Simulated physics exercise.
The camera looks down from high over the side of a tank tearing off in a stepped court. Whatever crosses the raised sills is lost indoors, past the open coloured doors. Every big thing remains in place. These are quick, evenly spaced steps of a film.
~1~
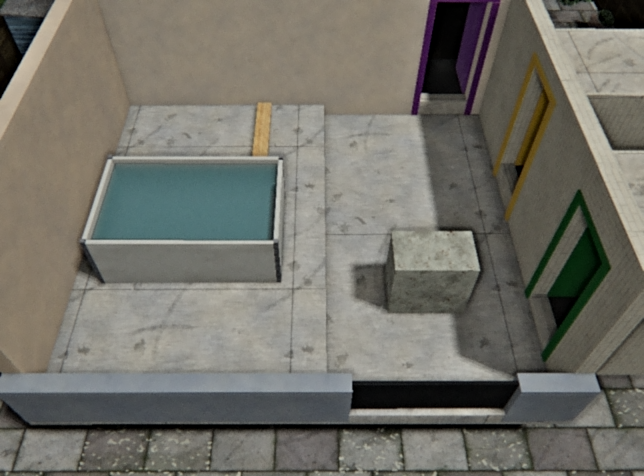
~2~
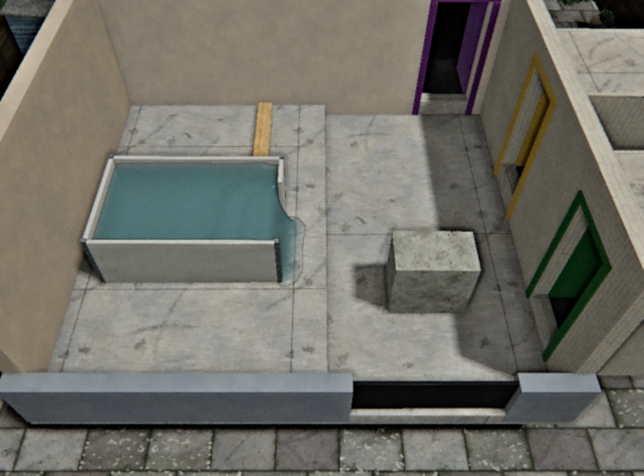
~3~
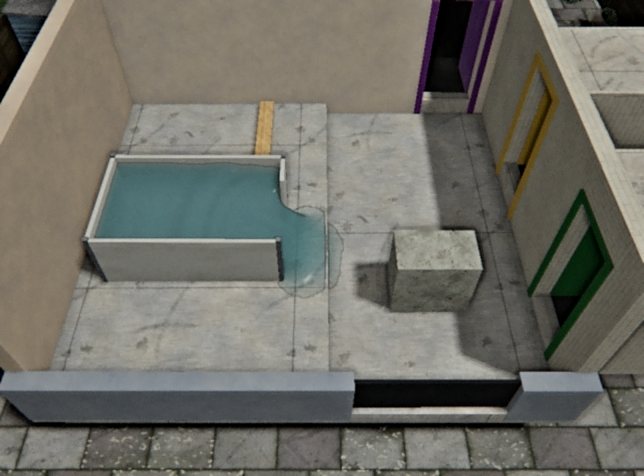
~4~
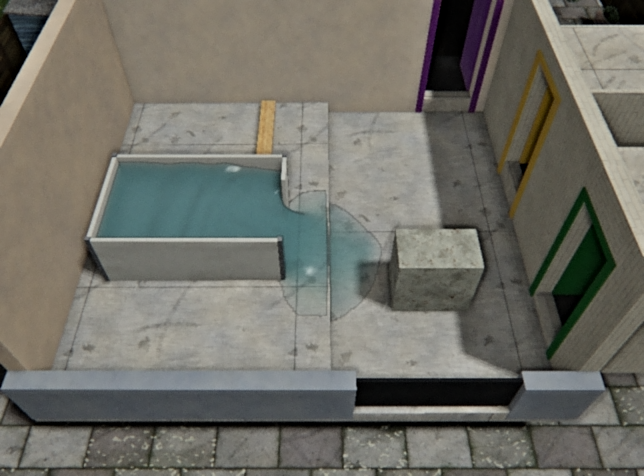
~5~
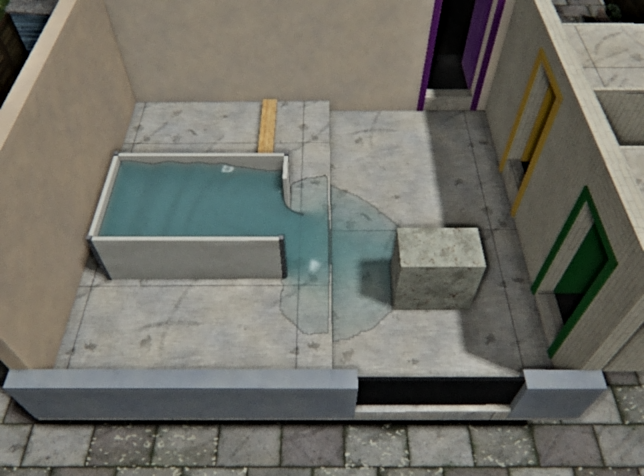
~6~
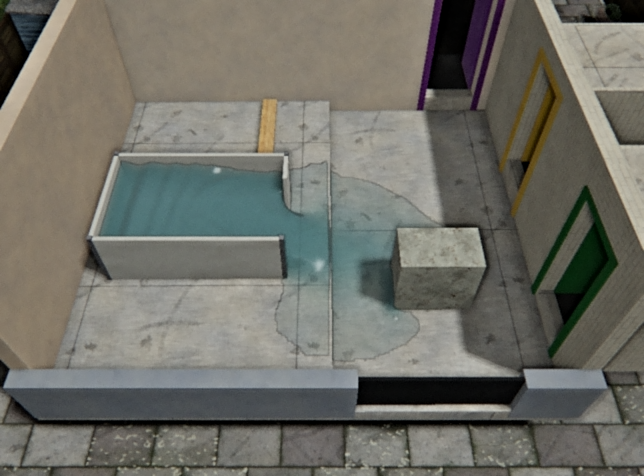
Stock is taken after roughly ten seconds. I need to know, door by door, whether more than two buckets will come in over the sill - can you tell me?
In order: Green door: Exceeds it. Purple door: Does not exceed it. Yellow door: Does not exceed it.
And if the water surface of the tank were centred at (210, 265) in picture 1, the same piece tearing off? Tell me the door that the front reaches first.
First: The green one.
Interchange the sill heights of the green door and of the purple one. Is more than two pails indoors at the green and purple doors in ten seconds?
The green door remains below the limit and the purple door exceeds the limit.
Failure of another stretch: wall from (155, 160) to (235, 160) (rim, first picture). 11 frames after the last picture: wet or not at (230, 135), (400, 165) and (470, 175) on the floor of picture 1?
Submerged, bone-dry, bone-dry.
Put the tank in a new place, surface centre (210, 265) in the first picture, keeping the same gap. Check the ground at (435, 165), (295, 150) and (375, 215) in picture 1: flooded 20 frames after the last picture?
Spot by spot, in the order asked: Swamped, untouched, swamped.
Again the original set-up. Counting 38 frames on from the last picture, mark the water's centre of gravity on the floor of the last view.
I'd point to (368, 237).
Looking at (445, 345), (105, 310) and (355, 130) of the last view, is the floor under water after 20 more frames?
Taking them as listed, they are waterlogged, spared and waterlogged.
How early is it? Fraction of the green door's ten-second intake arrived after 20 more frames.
I'd put it at 20 percent.
A moment on, water covers 35 % of the floor; the green door wet at the sill, nothing in, the purple door not reached, the yellow door wet at the sill, nothing in.
Next, water covers 40 % of the floor; the green door wet at the sill, nothing in, the purple door not reached, the yellow door wet at the sill, nothing in.
Then, water covers 50 % of the floor; the green door over two buckets in, the purple door under two buckets in, the yellow door under two buckets in.
Later, water covers 55 % of the floor; the green door far over two buckets in, the purple door under two buckets in, the yellow door under two buckets in.
In the end, water covers 55 % of the floor; the green door far over two buckets in, the purple door under two buckets in, the yellow door under two buckets in.
